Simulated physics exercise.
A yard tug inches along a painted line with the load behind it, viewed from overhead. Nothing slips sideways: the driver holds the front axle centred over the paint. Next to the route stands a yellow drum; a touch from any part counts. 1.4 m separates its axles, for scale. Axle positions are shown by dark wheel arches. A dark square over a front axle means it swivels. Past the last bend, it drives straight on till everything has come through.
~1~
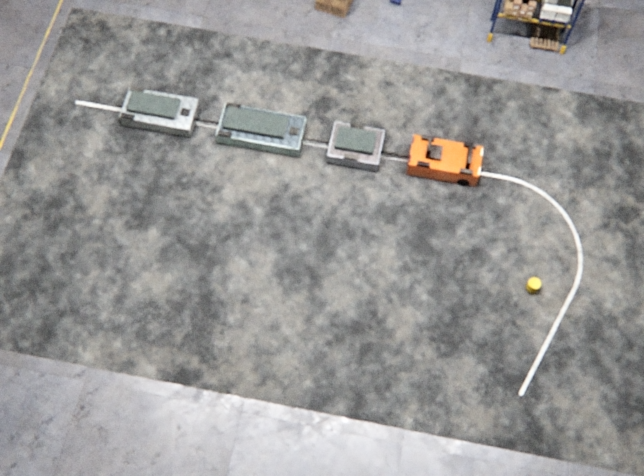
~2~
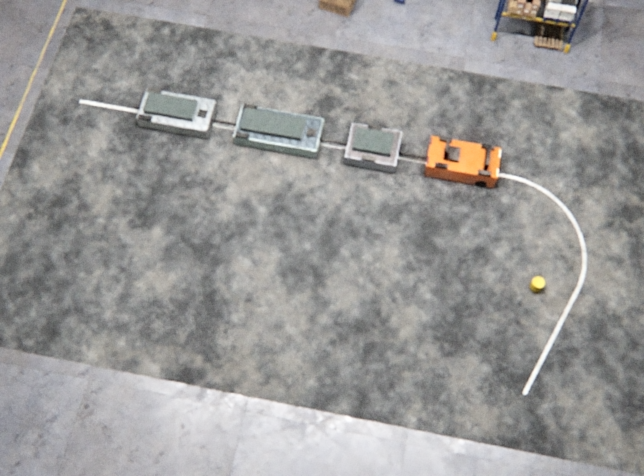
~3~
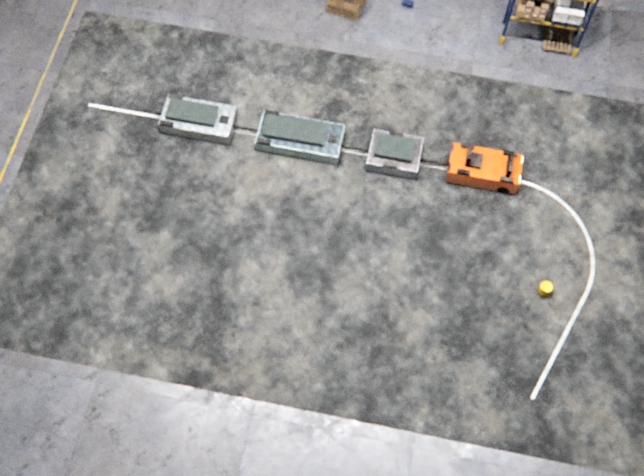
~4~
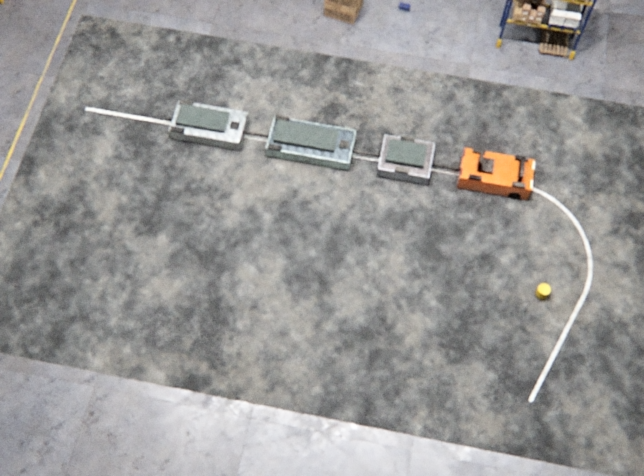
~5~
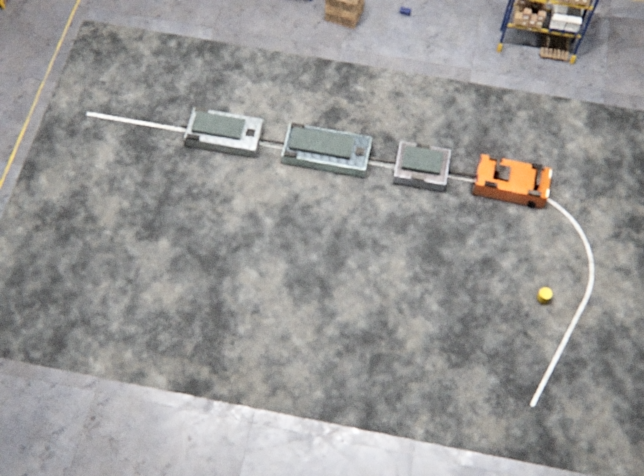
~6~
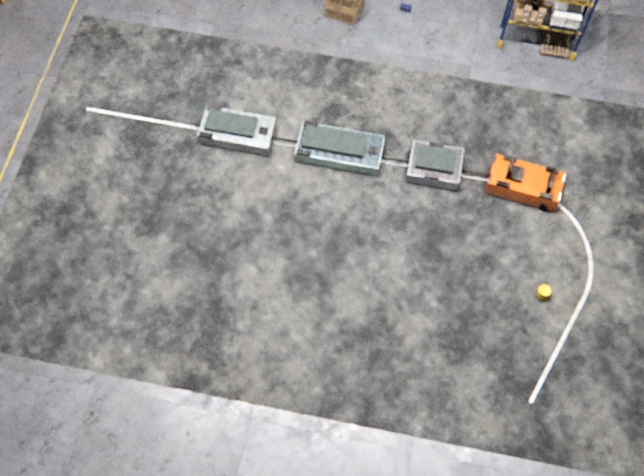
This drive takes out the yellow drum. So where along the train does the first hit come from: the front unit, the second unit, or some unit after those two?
The nearest trailer.
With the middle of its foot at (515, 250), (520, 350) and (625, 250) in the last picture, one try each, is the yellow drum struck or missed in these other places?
In the first spot it is contacted, in the second contacted, and in the third left alone.
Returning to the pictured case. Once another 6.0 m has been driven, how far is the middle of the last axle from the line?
Axle-to-line distance: Approx. 5 cm.
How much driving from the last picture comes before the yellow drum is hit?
Contact happens once about 7.0 m more has been driven.
4.1 m further on, the last axle is at (313, 139) of the last picture, on the line.
7.4 m further on, the last axle is at (388, 152) of the last picture, 5 cm off the line; the first trailer has hit yellow.
12.4 m further on, the last axle is at (494, 193) of the last picture, 85 cm off the line.
16.6 m further on, the last axle is at (537, 289) of the last picture, 145 cm off the line.
20.8 m further on, the last axle is at (514, 411) of the last picture, 35 cm off the line; 1 of 1 struck in all.
